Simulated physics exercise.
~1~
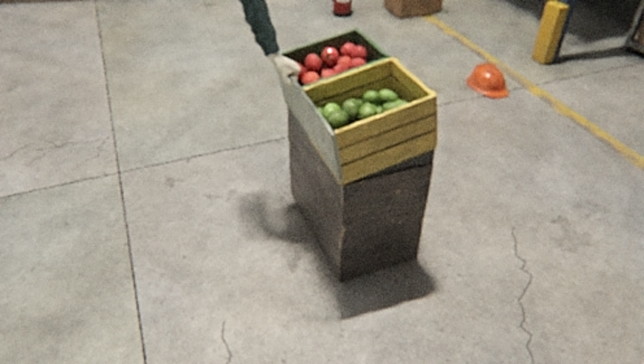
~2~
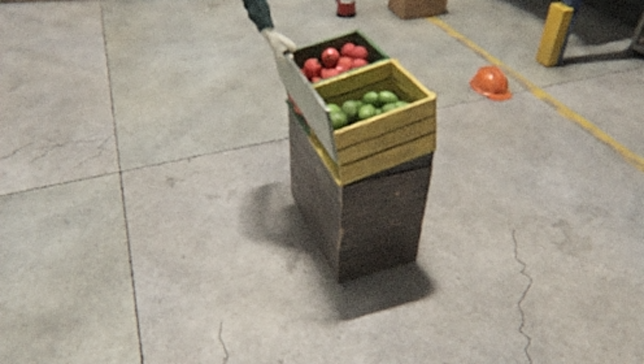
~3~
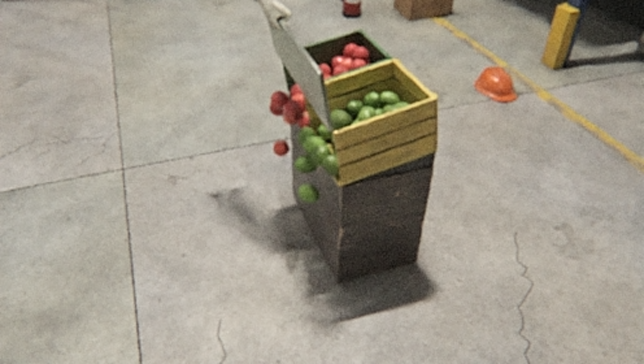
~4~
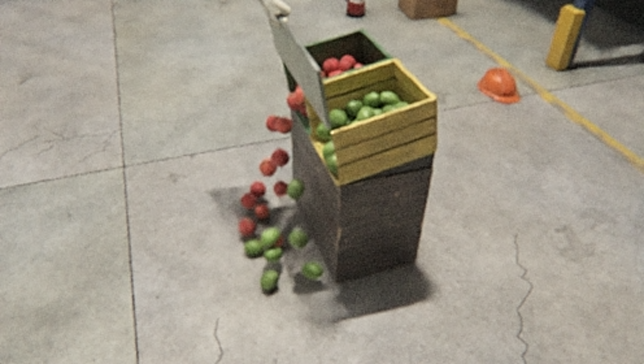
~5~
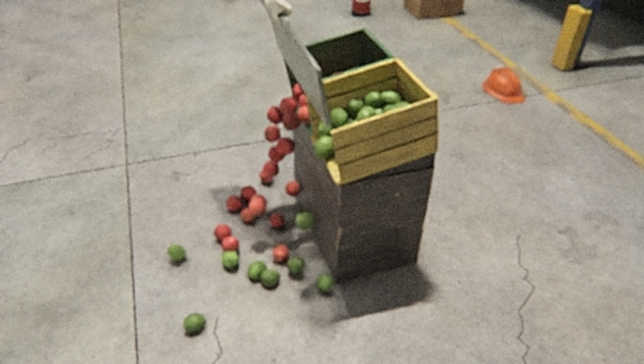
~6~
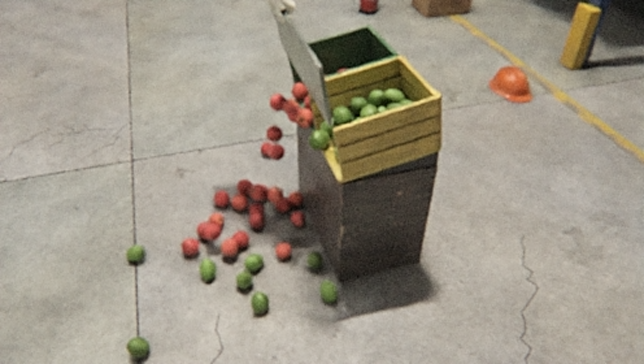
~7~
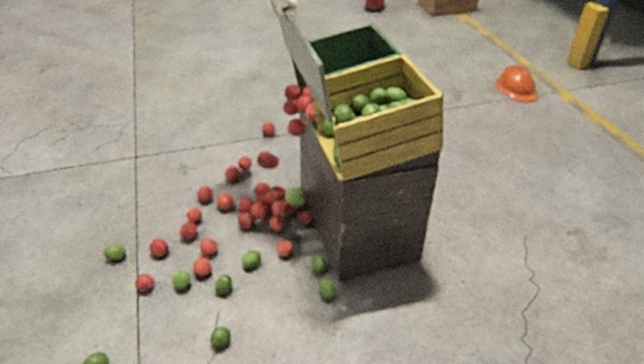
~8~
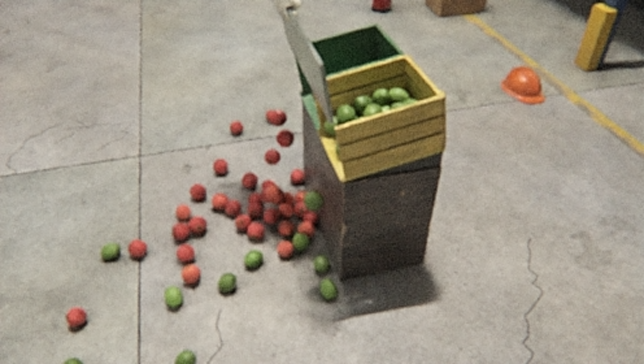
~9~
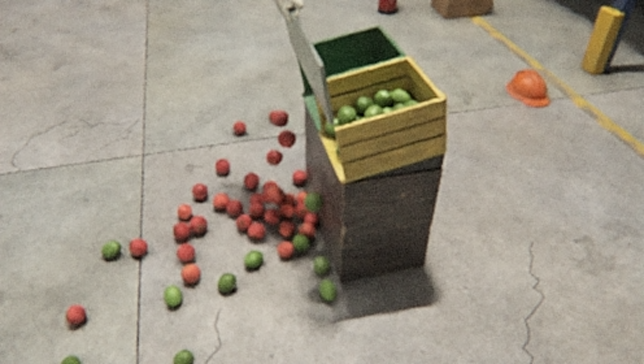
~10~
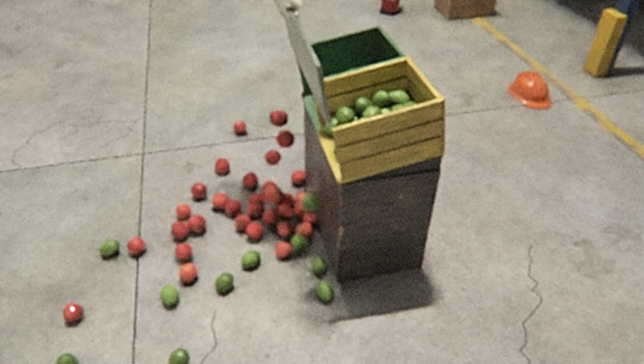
On a cracked concrete warehouse floor, viewed from above at an angle, a yellow bin of limes and a dark green bin of tomatoes sit side by side on a dark stand. An orange hard hat lies to the right near a yellow floor line. A mechanical arm at the top draws up the pale gate along the bins' left side. Limes and tomatoes tumble out, drop to the floor and roll left. The limes soon slow while tomatoes keep pouring. Finally the green bin is empty, many limes remain in the yellow one, and the scattered pile lies still.
